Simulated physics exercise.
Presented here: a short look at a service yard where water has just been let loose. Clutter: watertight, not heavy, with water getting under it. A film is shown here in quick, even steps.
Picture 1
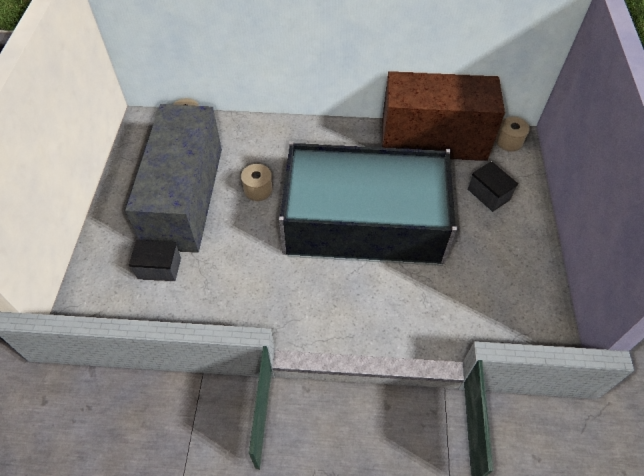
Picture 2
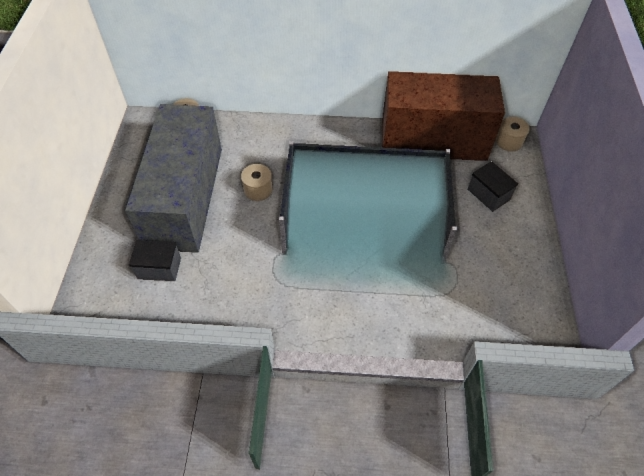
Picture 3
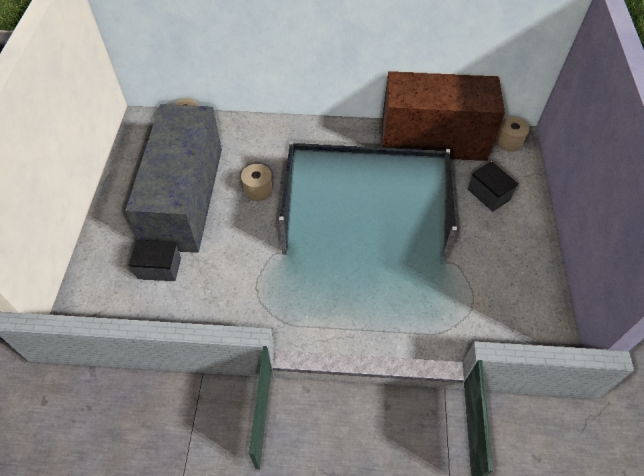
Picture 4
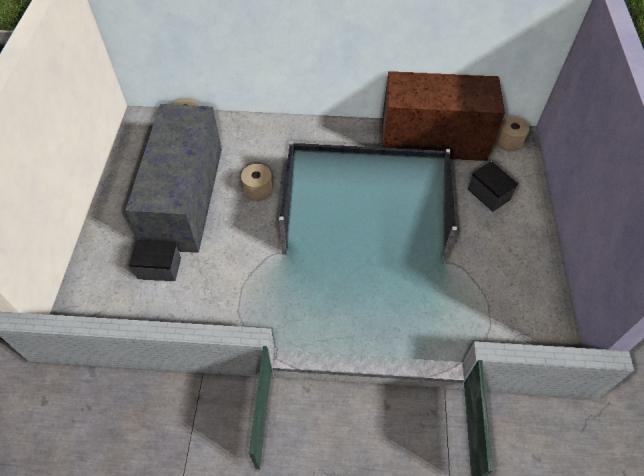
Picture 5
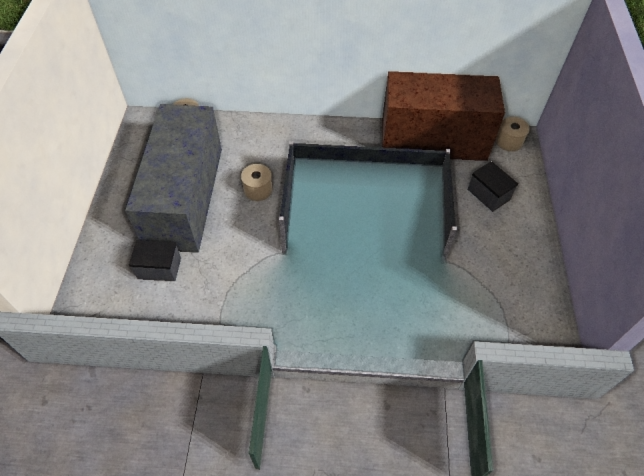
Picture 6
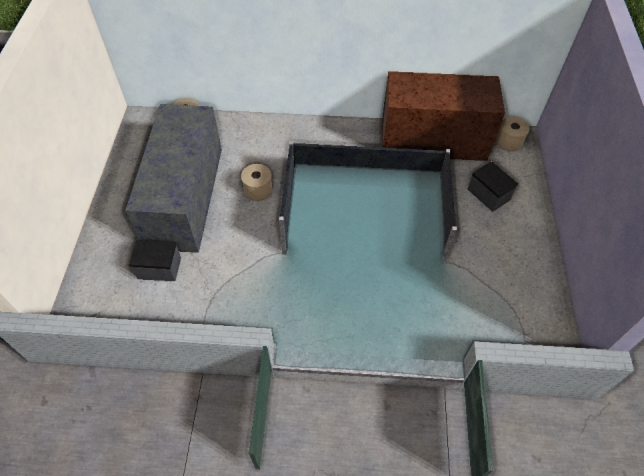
Teal water spreading from an opened dark-walled tank across a concrete yard to the gateway, while surrounding blocks and spools stay still.
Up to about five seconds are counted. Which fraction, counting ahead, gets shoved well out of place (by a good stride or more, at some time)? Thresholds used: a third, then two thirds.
My call: Not even a third.
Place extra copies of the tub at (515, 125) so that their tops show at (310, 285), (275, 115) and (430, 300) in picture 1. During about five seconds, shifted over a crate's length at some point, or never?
Item by item: Goes the distance, remains in place, goes the distance.
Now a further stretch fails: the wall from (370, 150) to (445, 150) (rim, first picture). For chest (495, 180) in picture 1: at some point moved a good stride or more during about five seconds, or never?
Looking at how things go, I'd say it travelled at least that.
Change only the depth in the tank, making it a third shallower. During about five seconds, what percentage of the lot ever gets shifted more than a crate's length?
Share displaced: Approx. 0 percent.
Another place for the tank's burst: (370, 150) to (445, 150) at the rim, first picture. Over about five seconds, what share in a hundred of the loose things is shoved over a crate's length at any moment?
Close to 40 in a hundred.
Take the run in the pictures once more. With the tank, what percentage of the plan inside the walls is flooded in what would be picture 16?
I'd say around 45 in a hundred.
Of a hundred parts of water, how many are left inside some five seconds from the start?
It comes to about 32 parts in a hundred.
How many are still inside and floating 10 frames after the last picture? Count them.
0.
A moment on, 0 of 5 are well off their spots; 0 afloat.
Next, 0 of 5 are well off their spots; 0 afloat.
Later, 0 of 5 are well off their spots; 0 afloat.
In the end, 0 of 5 are well off their spots, and 0 have been at some point; 0 afloat.
